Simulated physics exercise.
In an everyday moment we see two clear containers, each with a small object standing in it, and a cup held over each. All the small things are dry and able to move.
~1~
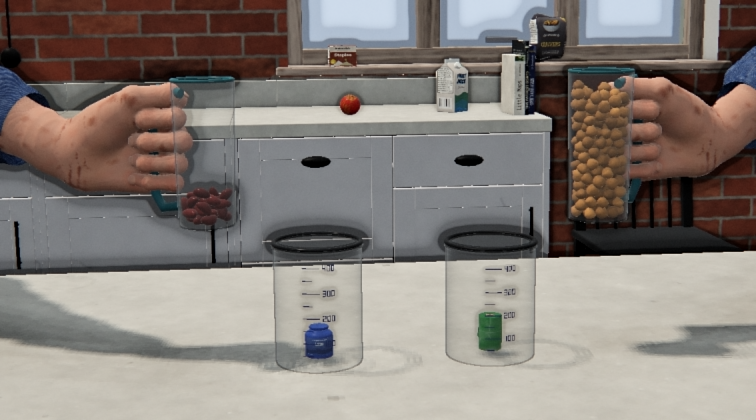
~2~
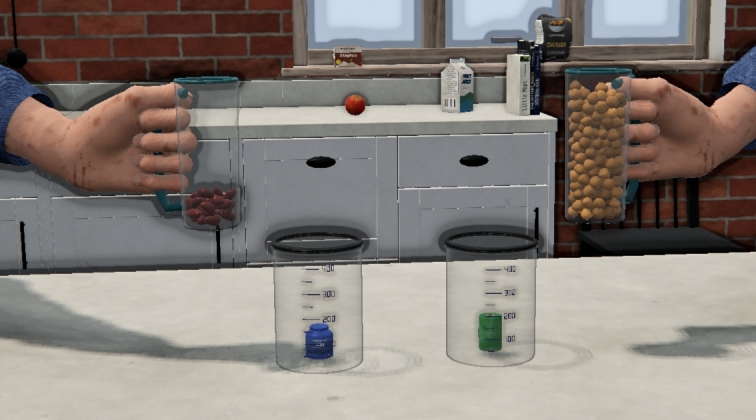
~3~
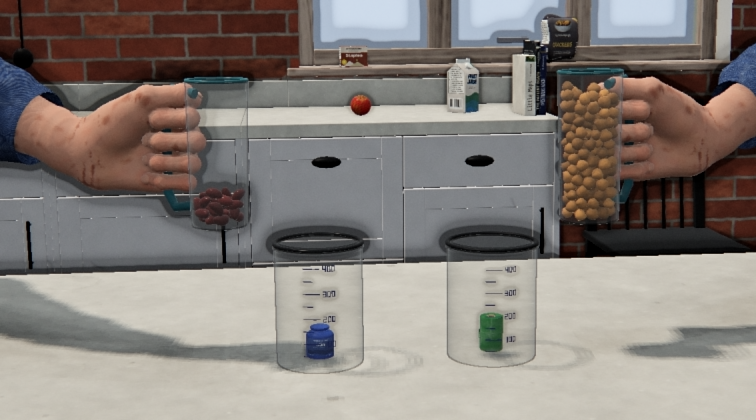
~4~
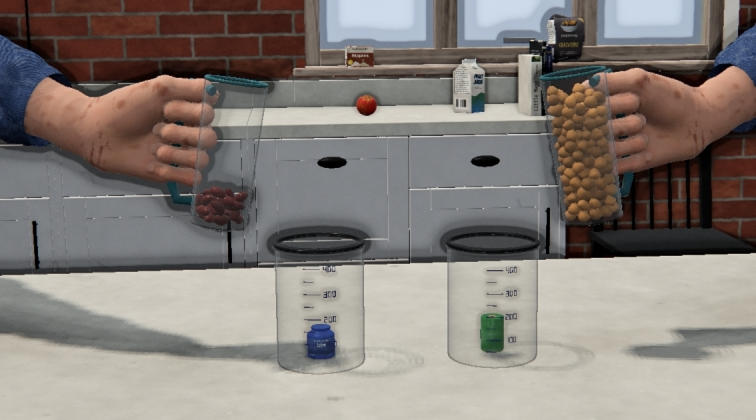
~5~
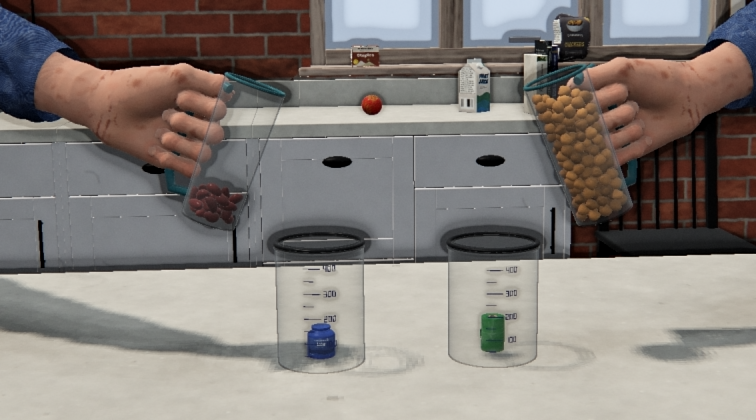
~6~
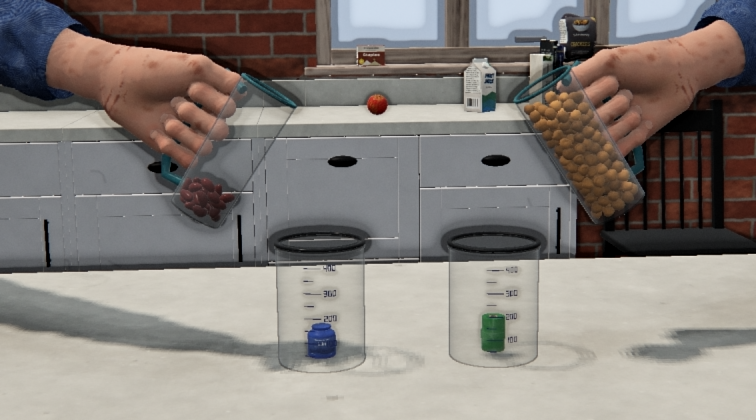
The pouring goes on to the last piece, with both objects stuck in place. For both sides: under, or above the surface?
You'd see that the left one peeks out, while the right one is out of sight.
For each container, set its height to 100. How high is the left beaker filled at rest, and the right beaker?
About 15 on the left and 55 on the right.
Then, 0.65 s on from there, left beaker empty, all of its cupful still in the cup; right beaker empty, all of its cupful still in the cup.
Then, 1.21 s on from there, left beaker empty, all of its cupful still in the cup; right beaker nearly empty, the bulk of its cupful still in the cup.
Then, 1.70 s on from there, left beaker nearly empty, none of its cupful still in the cup; right beaker half full, none of its cupful still in the cup.
In the end, left beaker nearly empty (surface near (322, 336)), nothing beside it; right beaker half full (surface near (493, 288)), nothing beside it; the left thing is still showing; the right thing is covered.
